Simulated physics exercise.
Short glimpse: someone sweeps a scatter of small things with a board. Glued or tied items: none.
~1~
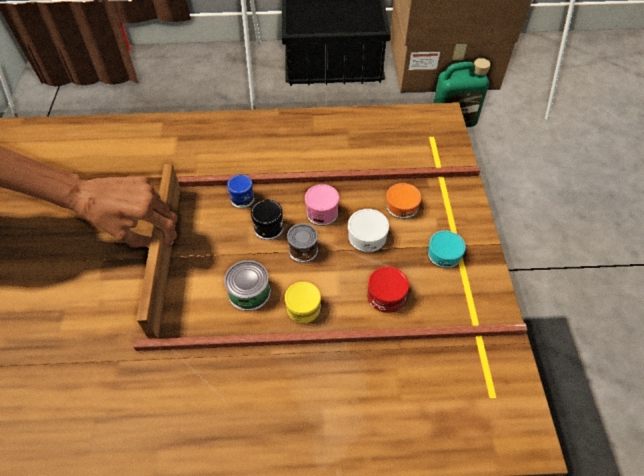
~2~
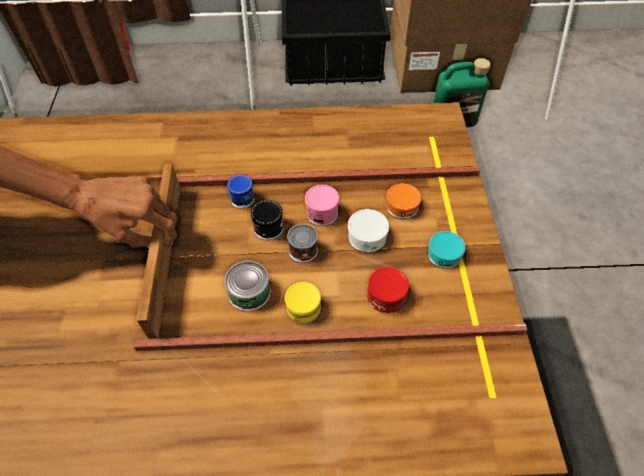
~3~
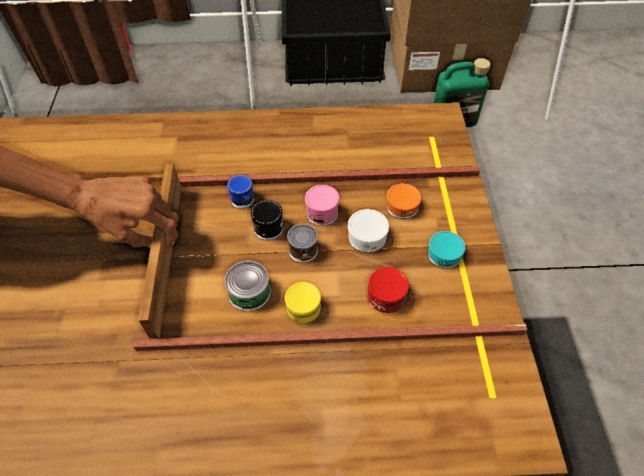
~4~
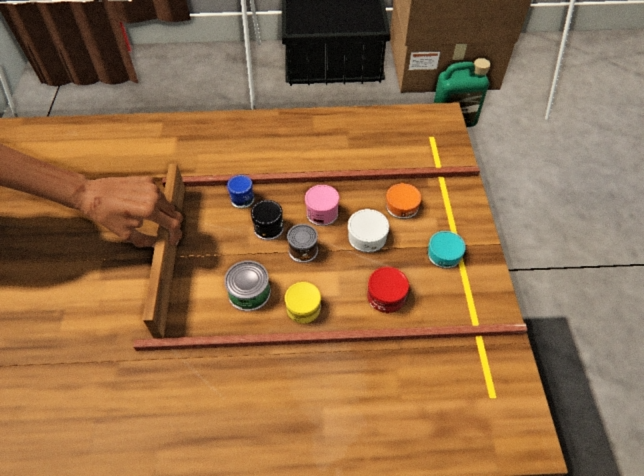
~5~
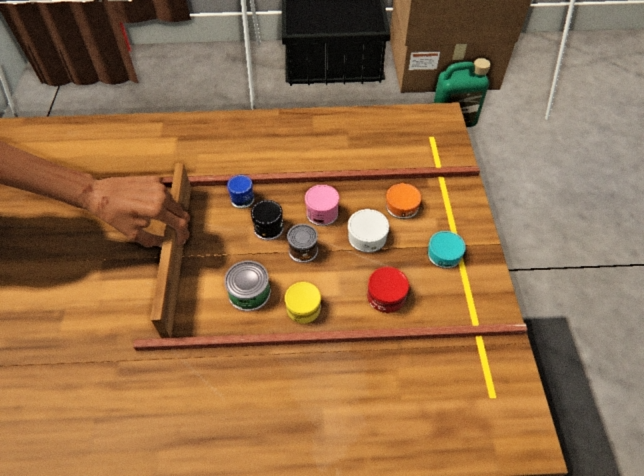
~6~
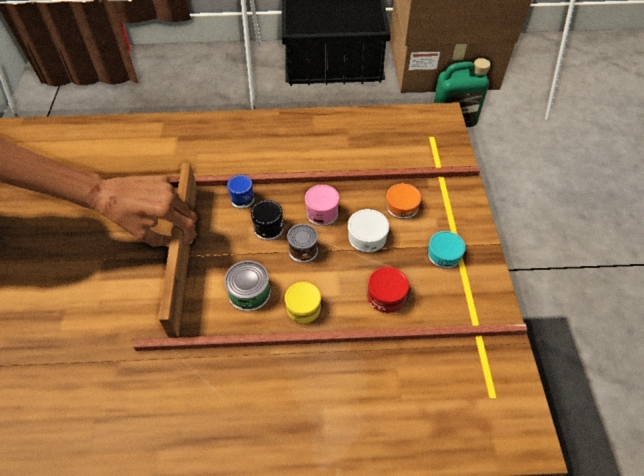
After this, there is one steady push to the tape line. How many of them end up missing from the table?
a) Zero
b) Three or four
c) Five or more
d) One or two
Three or four.
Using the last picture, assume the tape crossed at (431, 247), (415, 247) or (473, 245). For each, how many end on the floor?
The counts: 0, 0 and 5.
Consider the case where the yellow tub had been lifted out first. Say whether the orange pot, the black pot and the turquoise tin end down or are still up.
Orange pot - gone, black pot - safe, turquoise tin - gone.
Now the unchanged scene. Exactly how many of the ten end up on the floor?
The answer: 4 exactly.
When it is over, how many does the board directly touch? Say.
At rest, 5 are in contact.
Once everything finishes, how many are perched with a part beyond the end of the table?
1 is the number.
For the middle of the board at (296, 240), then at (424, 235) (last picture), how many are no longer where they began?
By then 6, and later 10.
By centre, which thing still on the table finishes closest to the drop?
Looks like the pink tin to me.
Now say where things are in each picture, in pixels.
In the first picture, turquoise tin (446, 250); orange pot (403, 201); red tub (388, 290); board (161, 245); tape (457, 245).
In the second picture, orange pot (403, 201); brown pot (303, 243).
In the third picture, red tub (388, 290); green tin (248, 286).
In the fourth picture, turquoise tin (446, 250); black pot (268, 220).
In the fifth picture, orange pot (403, 201); blue tin (241, 192).
In the sixth picture, turquoise tin (446, 250); orange pot (403, 201); red tub (388, 290); board (181, 245); tape (457, 245).
A little later, none off yet; turquoise tin at rest near (446, 250); orange pot at rest near (403, 201); red tub at rest near (388, 290).
When it is over, the number that fall off is three or four; down, white tin, red tub, orange pot and turquoise tin.
